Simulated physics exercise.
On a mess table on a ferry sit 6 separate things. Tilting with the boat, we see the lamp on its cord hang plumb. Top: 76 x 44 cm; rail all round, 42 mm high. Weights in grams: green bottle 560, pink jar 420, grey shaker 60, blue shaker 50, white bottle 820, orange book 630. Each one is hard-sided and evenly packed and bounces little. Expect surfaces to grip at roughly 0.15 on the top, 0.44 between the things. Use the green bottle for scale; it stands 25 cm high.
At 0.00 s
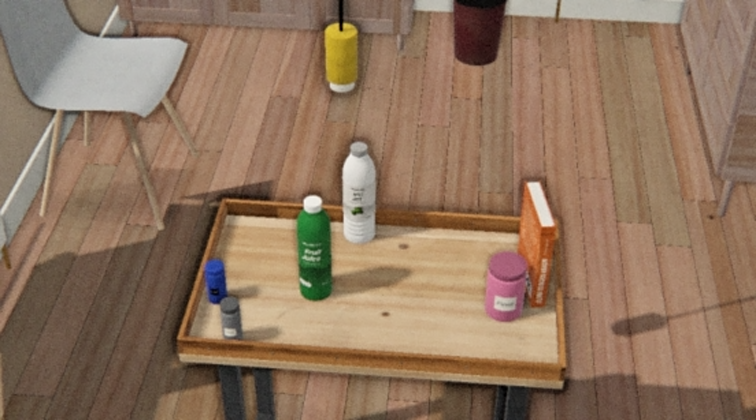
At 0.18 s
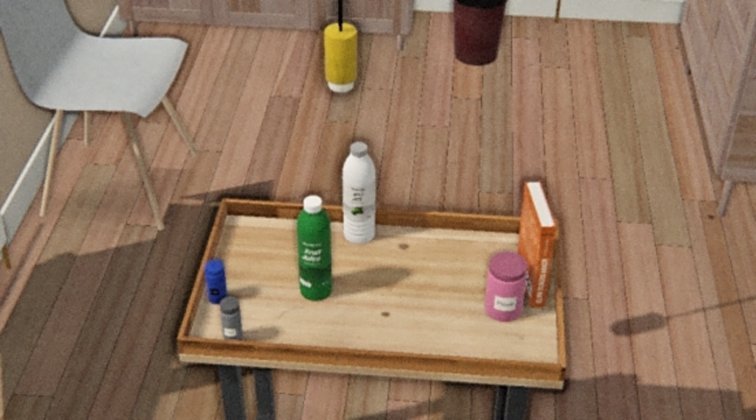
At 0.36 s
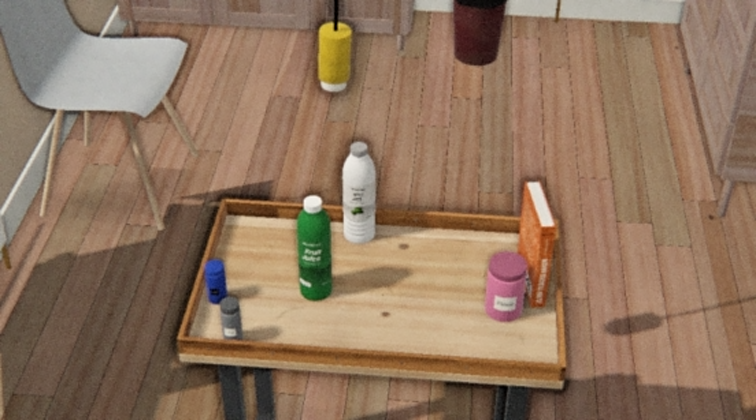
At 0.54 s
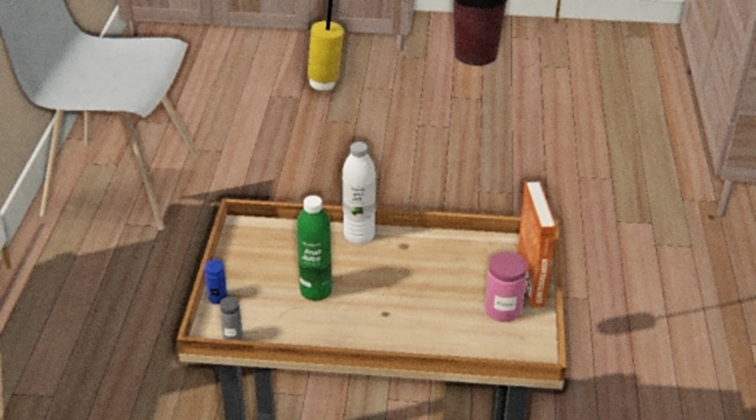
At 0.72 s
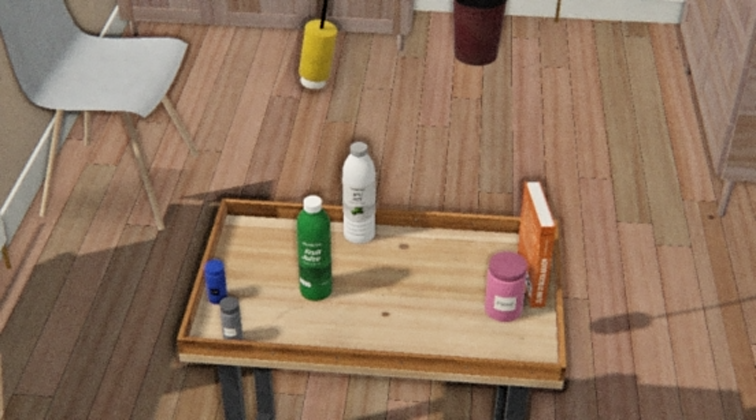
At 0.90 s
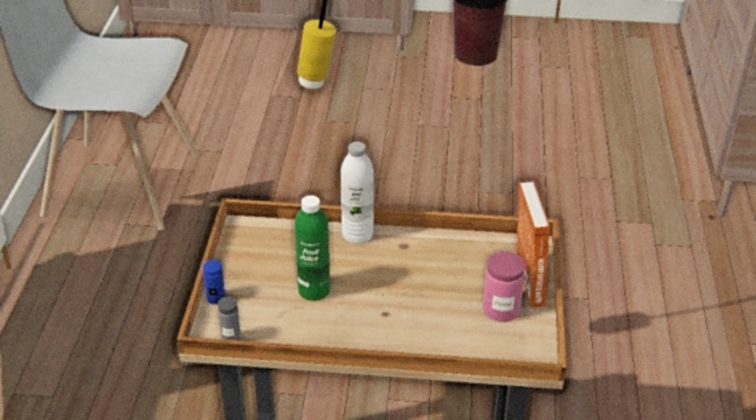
The yellow hanging lamp swung slowly to the left above a railed wooden table, while the bottles, pink jar, two small shakers and orange book stayed almost still, shifting only very slightly left late on.
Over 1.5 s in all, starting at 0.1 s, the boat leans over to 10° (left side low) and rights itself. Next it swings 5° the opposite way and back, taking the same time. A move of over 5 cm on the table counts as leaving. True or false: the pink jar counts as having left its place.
True.
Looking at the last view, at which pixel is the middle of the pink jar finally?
You'll find it at about (411, 304).
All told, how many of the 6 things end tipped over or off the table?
The count is 1.
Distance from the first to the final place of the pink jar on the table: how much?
I'd put it at about 21 centimetres.
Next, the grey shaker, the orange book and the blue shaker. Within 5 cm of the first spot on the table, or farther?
The grey shaker keeps its place; the orange book leaves its spot; the blue shaker keeps its place.
After 1.20 s, boat heeled 6°, left side down; pink jar slid 5 cm near (480, 289); orange book tipped 40° from how it sat; green bottle slid 2 cm.
After 1.40 s, boat heeled 2°, left side down; pink jar slid 15 cm near (438, 298); orange book tipped 71° from how it sat; green bottle slid 2 cm.
At rest (3.6 s), tipped over on the table, orange book; not toppled but over 5 cm from the start, pink jar; the other 4 in place, give or take 5 cm. In the last view, pink jar near (411, 304).
